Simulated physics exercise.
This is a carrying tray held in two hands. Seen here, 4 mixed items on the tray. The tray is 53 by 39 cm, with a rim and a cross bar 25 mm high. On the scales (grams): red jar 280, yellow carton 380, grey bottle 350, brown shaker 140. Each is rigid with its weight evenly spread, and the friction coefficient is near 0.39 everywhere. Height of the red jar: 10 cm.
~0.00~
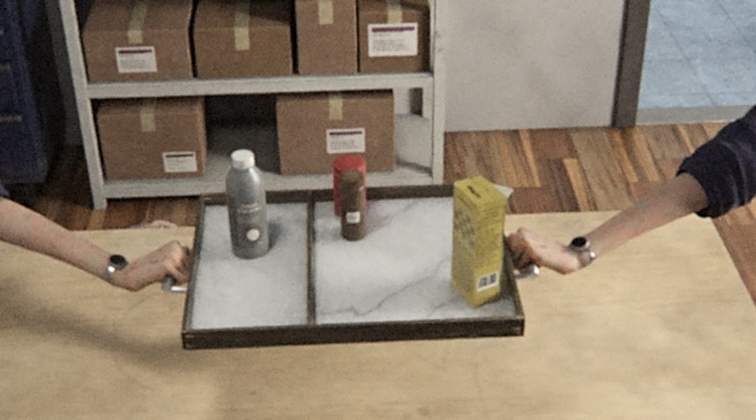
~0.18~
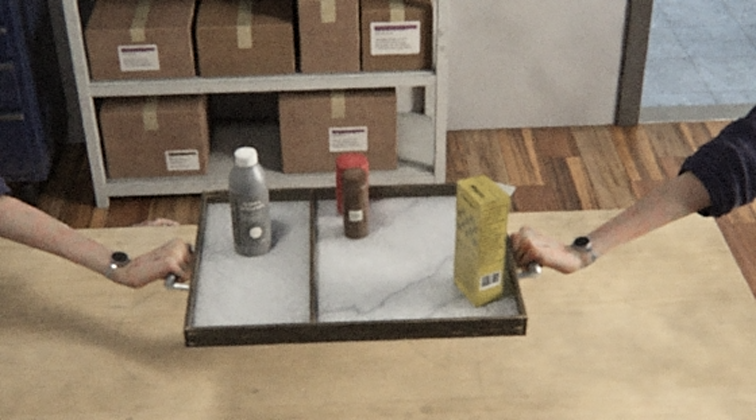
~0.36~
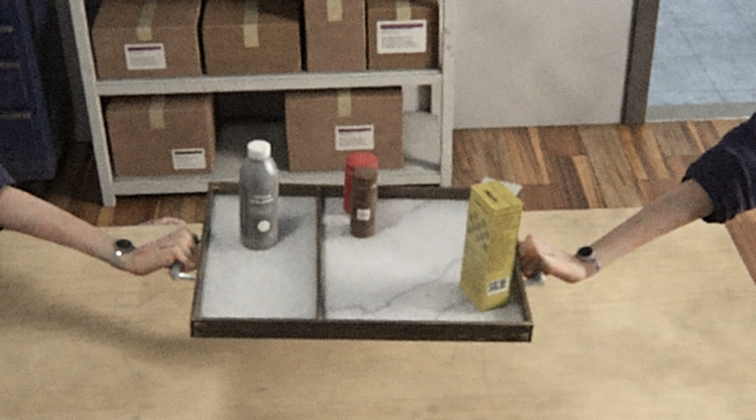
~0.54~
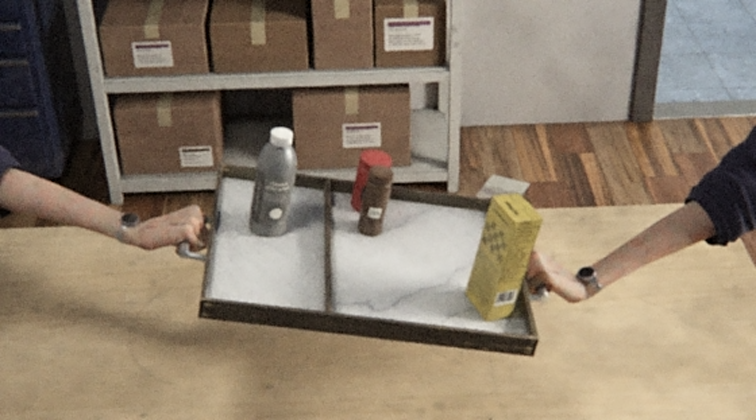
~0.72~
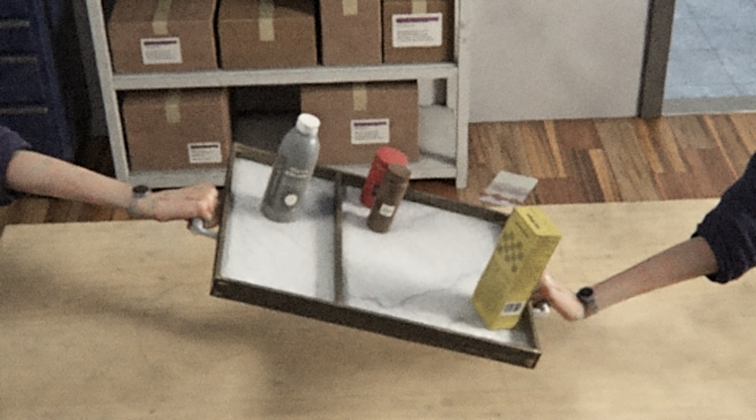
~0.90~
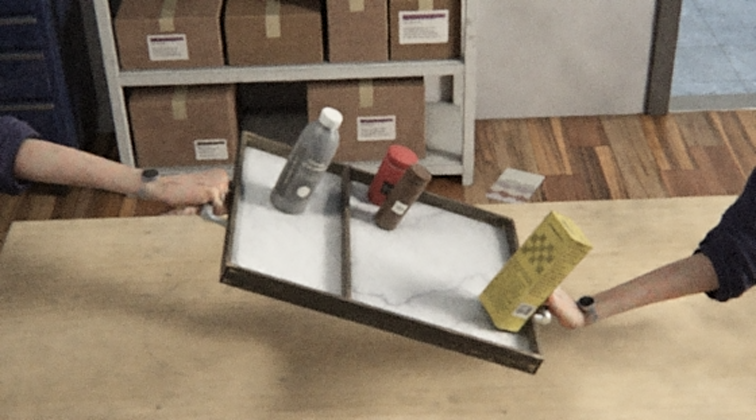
At the start, two hands hold a level tray carrying a grey bottle, a red jar, a brown shaker and a yellow carton. The left hand then rises and the tray slopes steadily down to the right, until the carton leans well over to the right and the bottle tilts slightly off its base.
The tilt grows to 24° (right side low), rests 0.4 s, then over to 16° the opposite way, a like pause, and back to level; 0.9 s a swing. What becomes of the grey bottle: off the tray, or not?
The grey bottle stays on the tray.
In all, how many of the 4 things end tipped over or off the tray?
In all, 3.
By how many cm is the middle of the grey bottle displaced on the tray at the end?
Some 23 cm.
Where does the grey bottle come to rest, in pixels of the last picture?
Near (405, 218).
By 1.30 s, tray at 24°, right edge down; yellow carton now off the tray; grey bottle on its side near (395, 216); brown shaker on its side.
By 1.80 s, tray at 8°, right edge down; grey bottle on its side near (407, 222); brown shaker on its side; red jar 20 cm from its spot.
When it is over (4.1 s), off the tray, yellow carton; lying over on the tray, grey bottle and brown shaker; not toppled but over 5 cm from the start, red jar. In the last view, grey bottle near (405, 218).
